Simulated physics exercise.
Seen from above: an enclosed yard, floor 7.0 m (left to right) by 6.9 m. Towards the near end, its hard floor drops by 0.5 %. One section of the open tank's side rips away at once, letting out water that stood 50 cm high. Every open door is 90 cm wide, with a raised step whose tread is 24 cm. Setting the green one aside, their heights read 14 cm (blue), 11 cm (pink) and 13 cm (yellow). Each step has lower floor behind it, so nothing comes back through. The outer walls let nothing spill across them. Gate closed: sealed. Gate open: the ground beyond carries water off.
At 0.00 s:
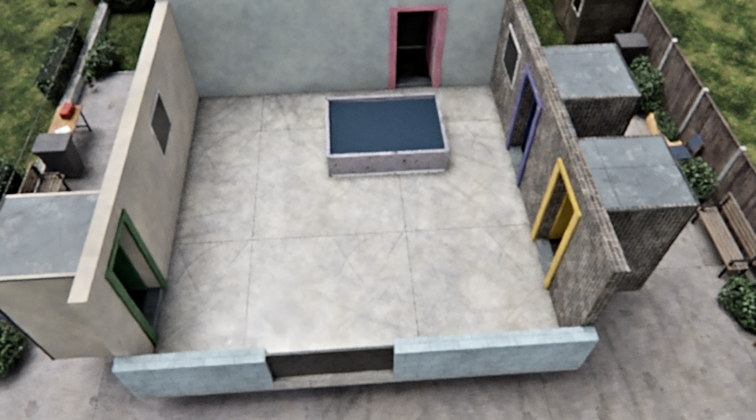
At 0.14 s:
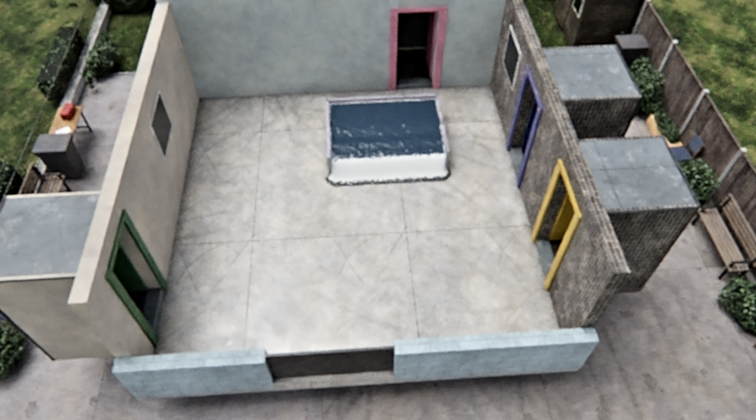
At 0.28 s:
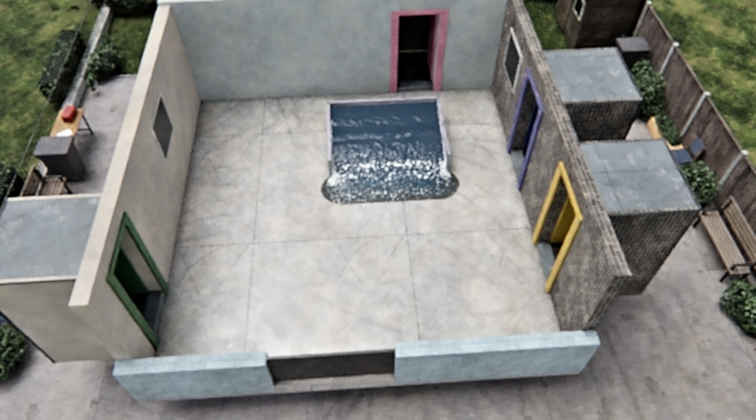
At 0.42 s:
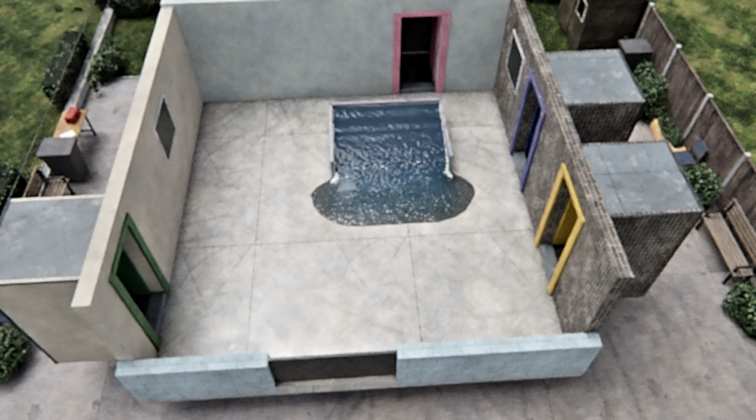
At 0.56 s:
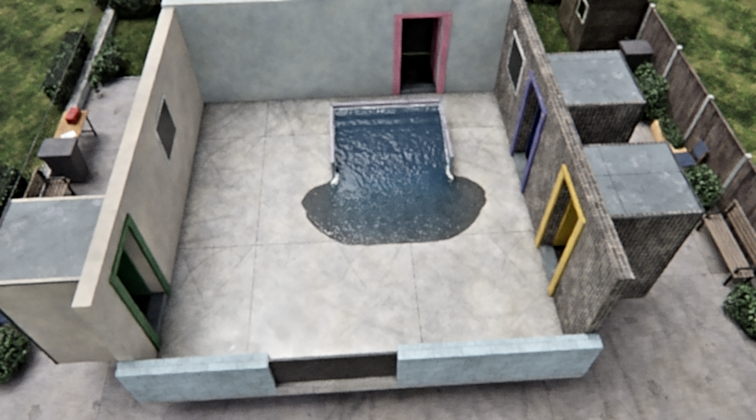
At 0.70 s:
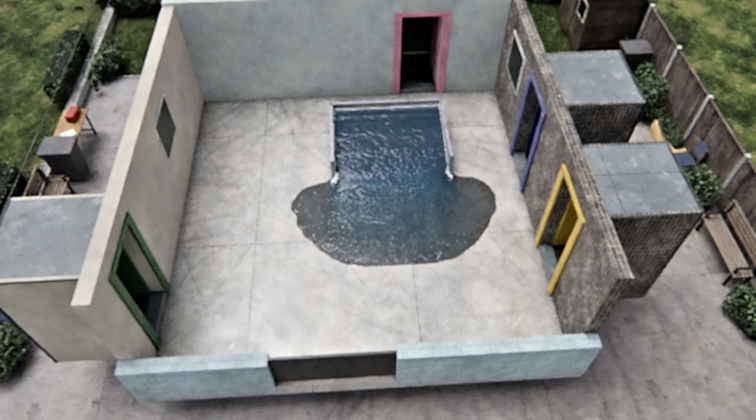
Water pouring from the opened front side of a raised tank and spreading in a rounded pool across a walled yard's pale floor.
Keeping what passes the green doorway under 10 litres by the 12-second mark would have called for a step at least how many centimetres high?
It would have called for about 11.5 cm.
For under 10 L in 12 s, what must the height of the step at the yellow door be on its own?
Roughly 9.0 cm at the yellow door.
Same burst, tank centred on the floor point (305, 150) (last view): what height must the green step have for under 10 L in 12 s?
That setup calls for roughly 14.5 cm.
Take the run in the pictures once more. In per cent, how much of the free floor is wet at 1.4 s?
Roughly 35 percent of the floor.
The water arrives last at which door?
I'd say the pink one.
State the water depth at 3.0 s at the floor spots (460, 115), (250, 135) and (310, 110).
About 0, 0 and 0 cm.
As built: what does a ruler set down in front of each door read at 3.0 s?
In cm - blue: 0, pink: 0, yellow: 8, green: 0.
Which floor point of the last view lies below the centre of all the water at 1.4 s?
Centre of mass: About (394, 191) px.
After 1.4 s water covers 35 % of the floor, deepest (20 cm) near (351, 181); it has not reached the green door.
After 3.0 s water covers 50 % of the floor, deepest (32 cm) near (560, 356); it has not reached the green door.
After 12.0 s water covers 100 % of the floor, deepest (8 cm) near (372, 116); 6 cm at the green door, 0 litres in over its 19 cm step.
At the green door as built, the water arrived by 3.4 s and peaked near 15 cm at 4.4 s.
Run again over the same 12 s with other heights there, 22 litres in over 9.5 cm, 5 litres over 13 cm. The limit of 10 litres is kept from about 11.5 cm up.
